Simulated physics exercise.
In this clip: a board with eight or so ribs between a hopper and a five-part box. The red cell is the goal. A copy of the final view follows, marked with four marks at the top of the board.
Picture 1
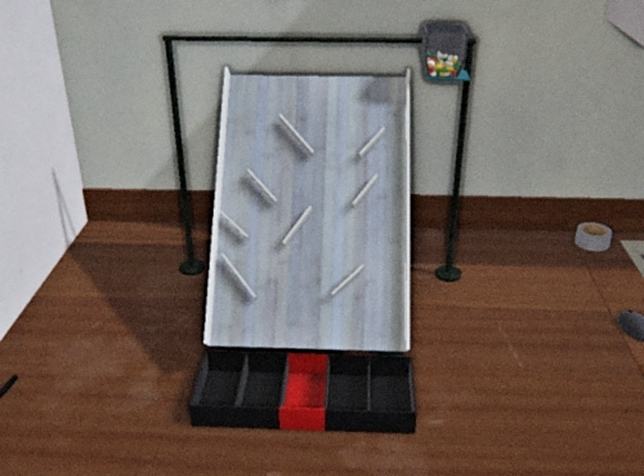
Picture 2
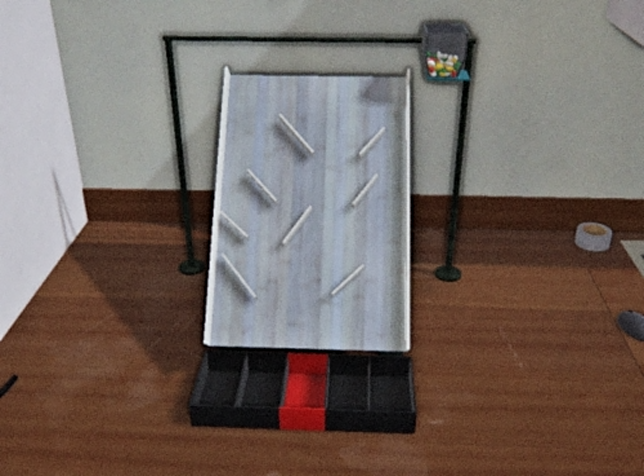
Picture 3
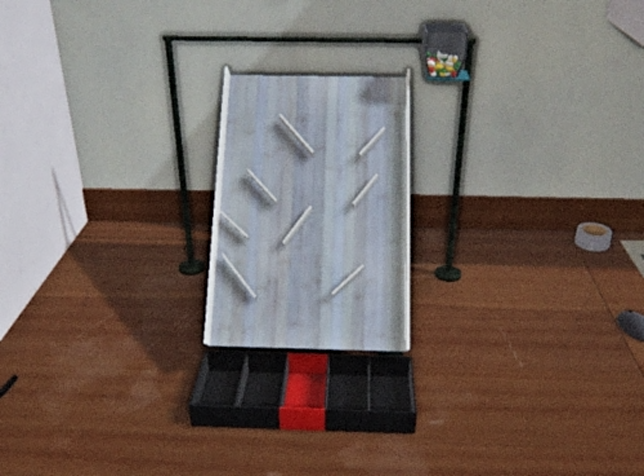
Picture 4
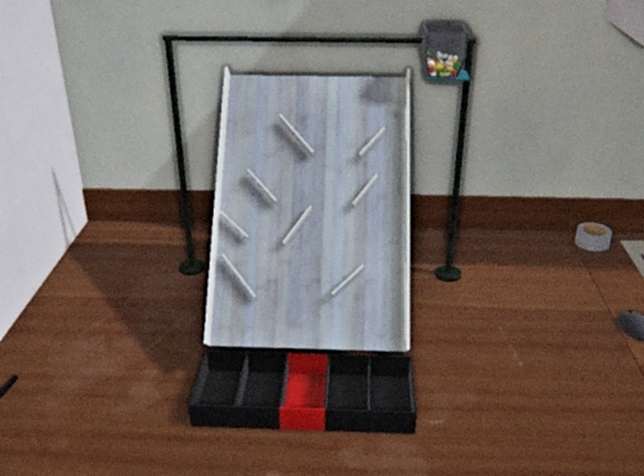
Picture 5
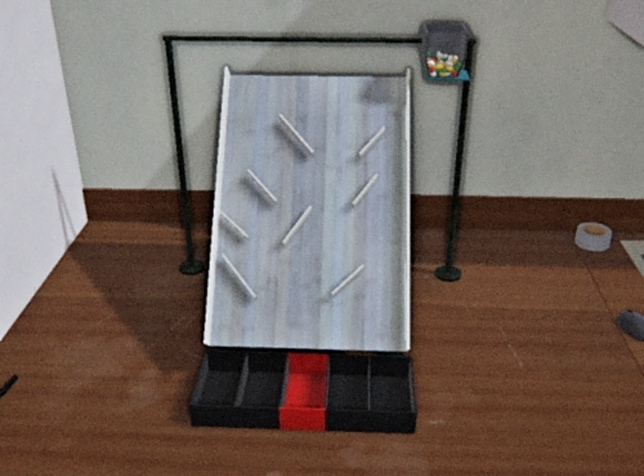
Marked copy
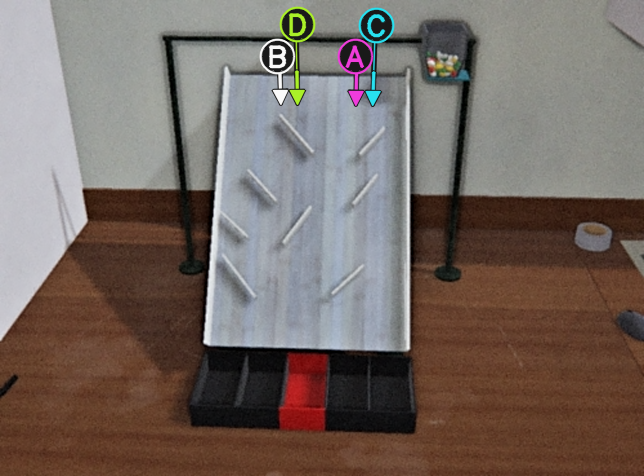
The video shows a tilted board with short angled ribs standing before a black frame, a small container of colourful pieces at its upper right, and a black box with a red middle compartment below; nothing visibly moves.
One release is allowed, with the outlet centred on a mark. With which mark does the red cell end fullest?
Choose A.
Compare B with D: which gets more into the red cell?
D it is.
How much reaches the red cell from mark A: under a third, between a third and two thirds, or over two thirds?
It is over two thirds.
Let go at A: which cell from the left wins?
The third.
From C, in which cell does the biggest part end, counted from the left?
The third from the left.
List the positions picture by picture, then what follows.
The first frame shows hopper near (443, 68), jelly beans, door shut.
The second frame shows ribs (280, 114) to (313, 152), (360, 154) to (384, 127), (248, 169) to (276, 201).
The third frame shows ribs (353, 204) to (377, 174), (220, 211) to (248, 237), (283, 243) to (311, 206).
The fourth frame shows ribs (222, 254) to (255, 297), (332, 294) to (364, 265).
The fifth frame shows red cell near (302, 418), number 3 of 5 from the left.
On the marked copy, mark A meets the board at (355, 100); mark B meets the board at (280, 99); mark C meets the board at (372, 100); mark D meets the board at (297, 99).
With A, the bulk in the red cell, close to a quarter in other cells.
With B, close to a third in the red cell, close to half in other cells, a small share held on the board.
With C, close to two thirds in the red cell, close to a third in other cells.
With D, close to half in the red cell, close to a third in other cells.
